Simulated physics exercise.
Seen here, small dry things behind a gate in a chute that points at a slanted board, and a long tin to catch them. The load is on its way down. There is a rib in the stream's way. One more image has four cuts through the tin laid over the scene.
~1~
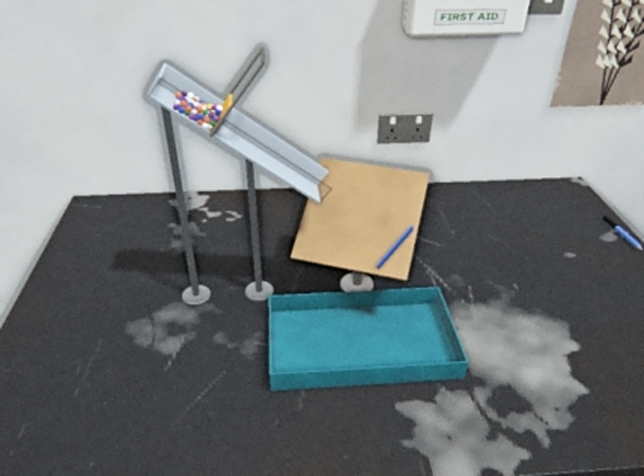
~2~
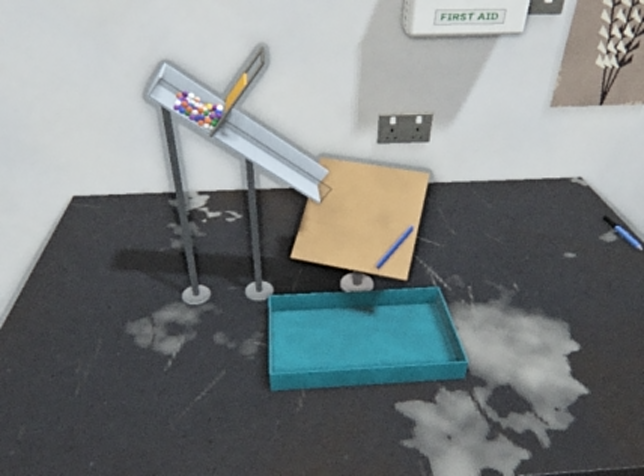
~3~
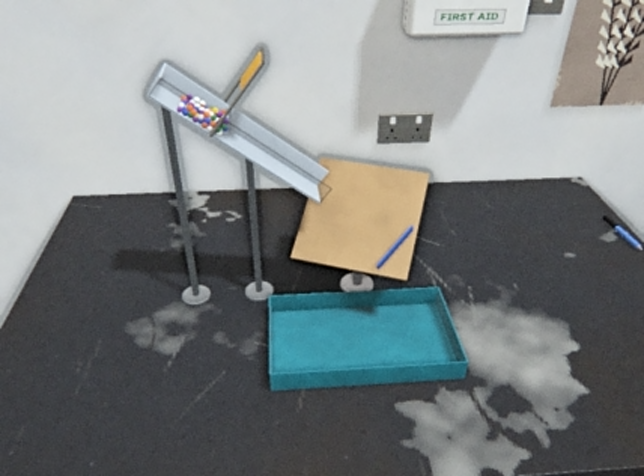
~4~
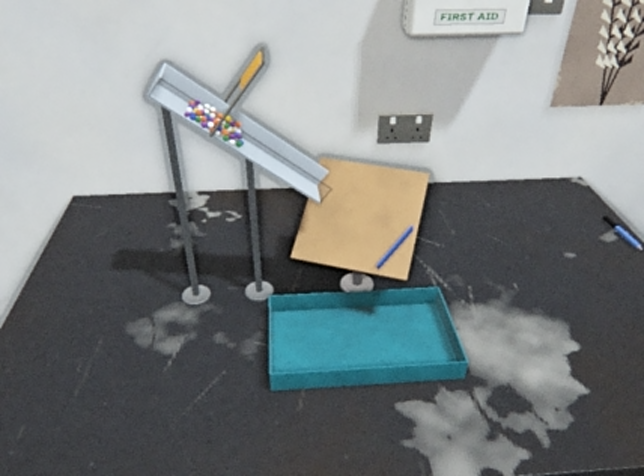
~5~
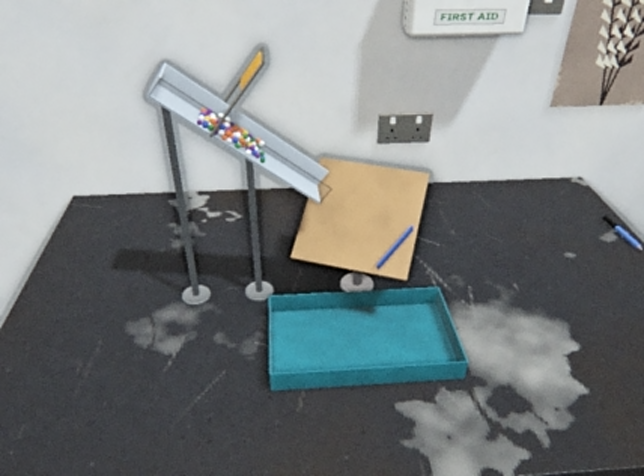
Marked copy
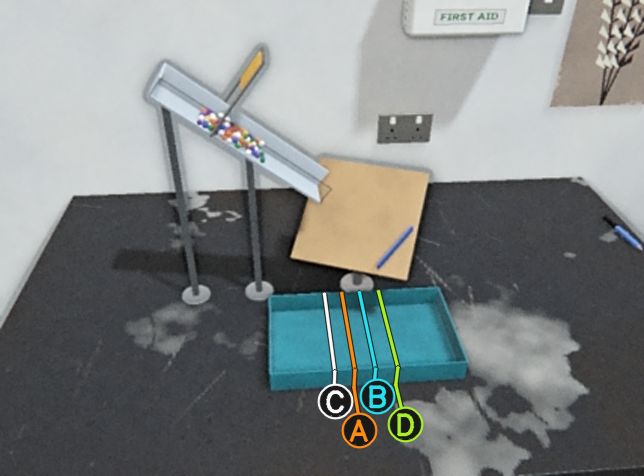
Small multicoloured beads sliding down a sloping metal chute as an orange gate lifts, above a tilted board and empty teal tray.
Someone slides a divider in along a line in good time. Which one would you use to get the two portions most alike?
A.
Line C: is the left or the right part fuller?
Right.
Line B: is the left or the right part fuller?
The left side.
On the marked copy, line A crosses the front rim at (354, 369); line B crosses the front rim at (375, 367); line C crosses the front rim at (334, 370); line D crosses the front rim at (397, 366).
With A, of what is caught, about half on the left of the divider, about half on the right.
With B, of what is caught, most on the left of the divider, a small part on the right.
With C, of what is caught, a small part on the left of the divider, most on the right.
With D, of what is caught, nearly all on the left of the divider, a small part on the right.
